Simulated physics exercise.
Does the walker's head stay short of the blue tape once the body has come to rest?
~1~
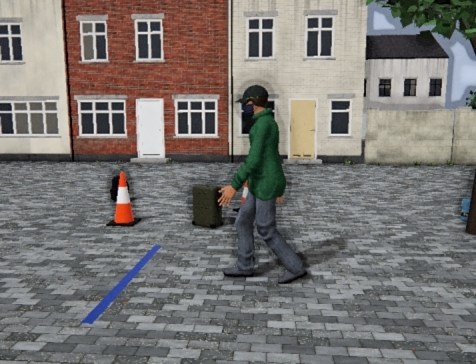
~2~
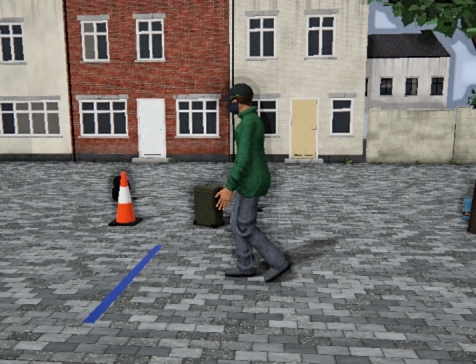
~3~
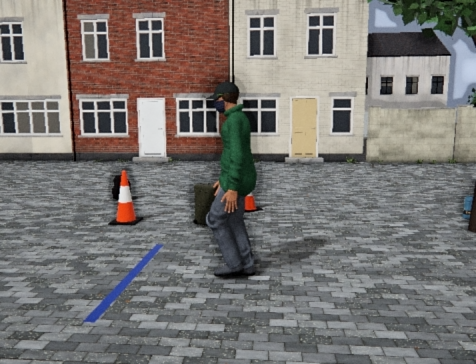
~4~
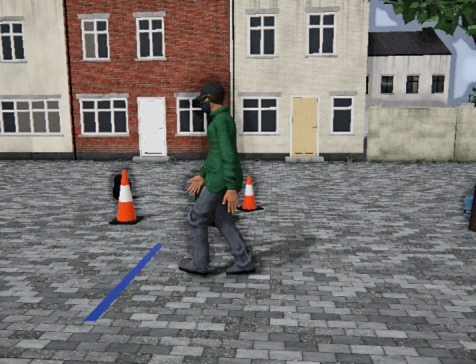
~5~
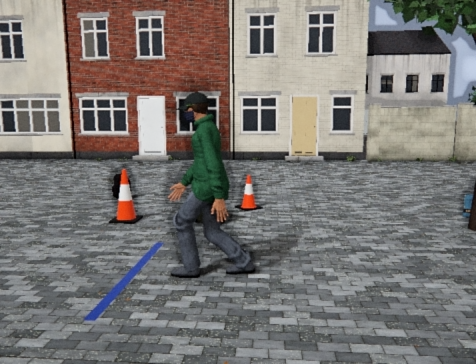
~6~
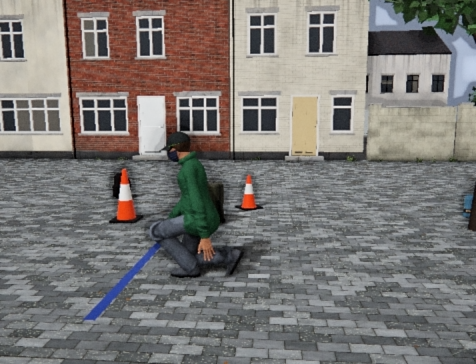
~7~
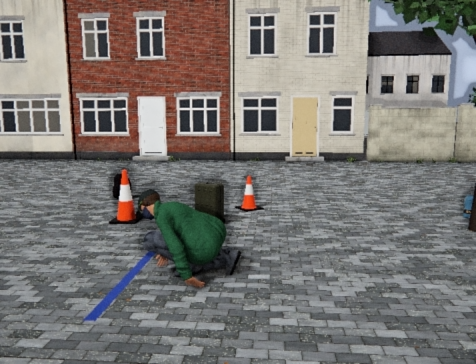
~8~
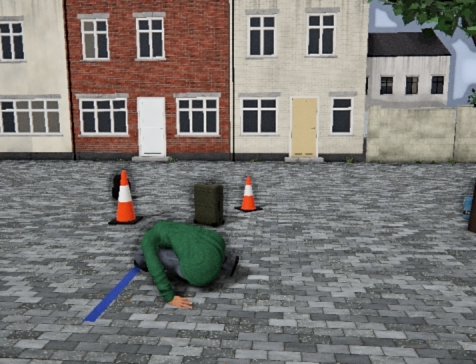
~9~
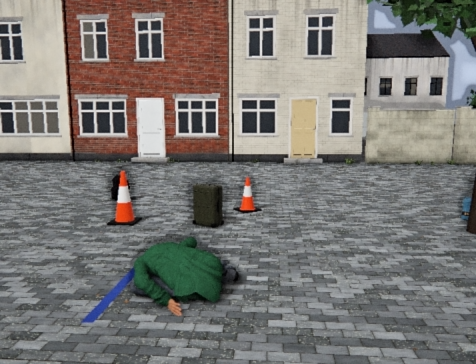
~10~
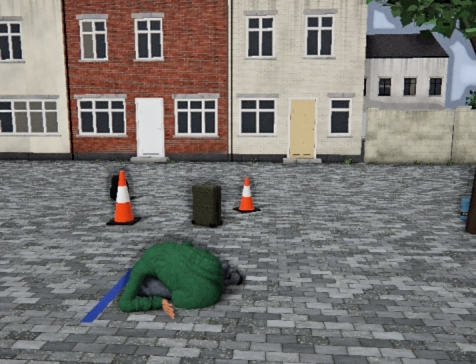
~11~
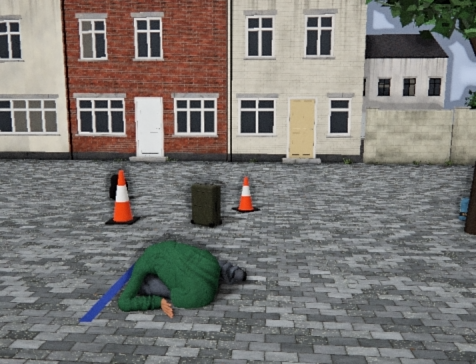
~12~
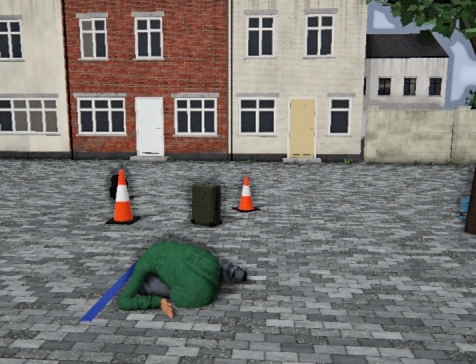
Yes, the head stays short of the blue tape, tucked down with the curled body on the right side of the line.
